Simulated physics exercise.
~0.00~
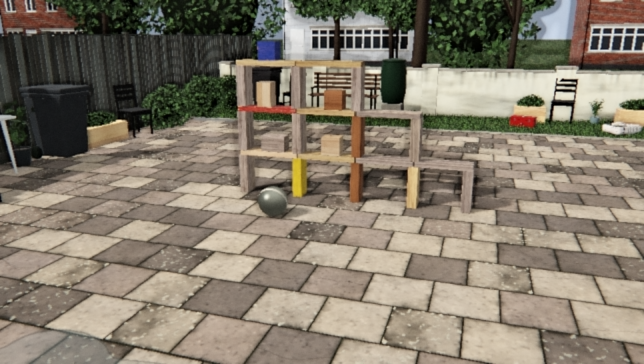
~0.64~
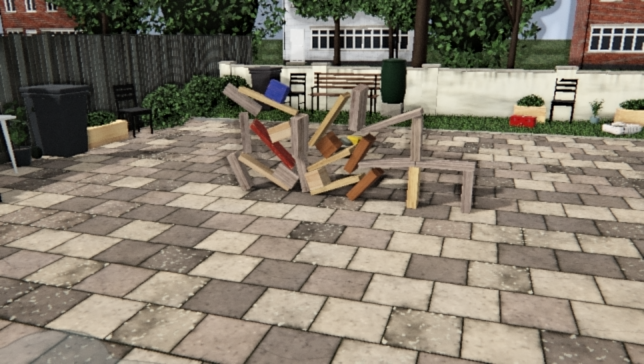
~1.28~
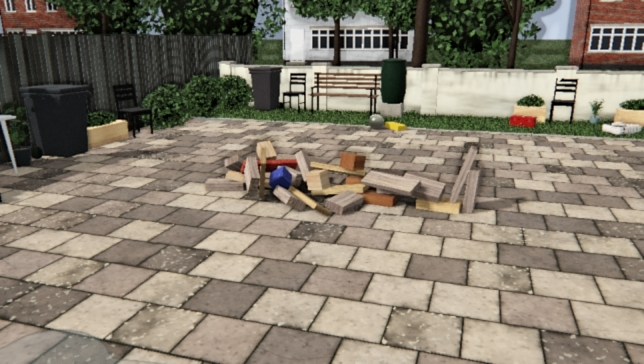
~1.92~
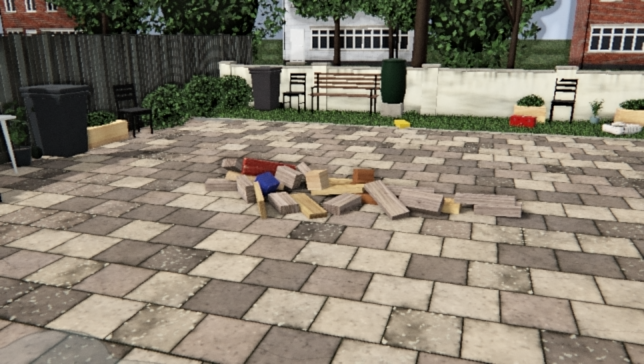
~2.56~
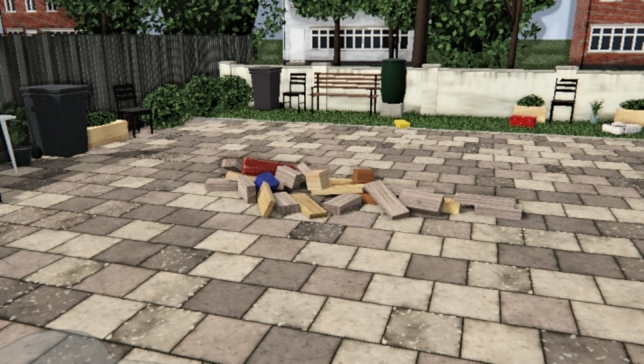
A dark grey ball rolls up to a three-level structure of wooden posts and planks on a paved patio, and the structure buckles and collapses, the red plank and blue block dropping with it, until everything lies in a low, still heap of scattered pieces.
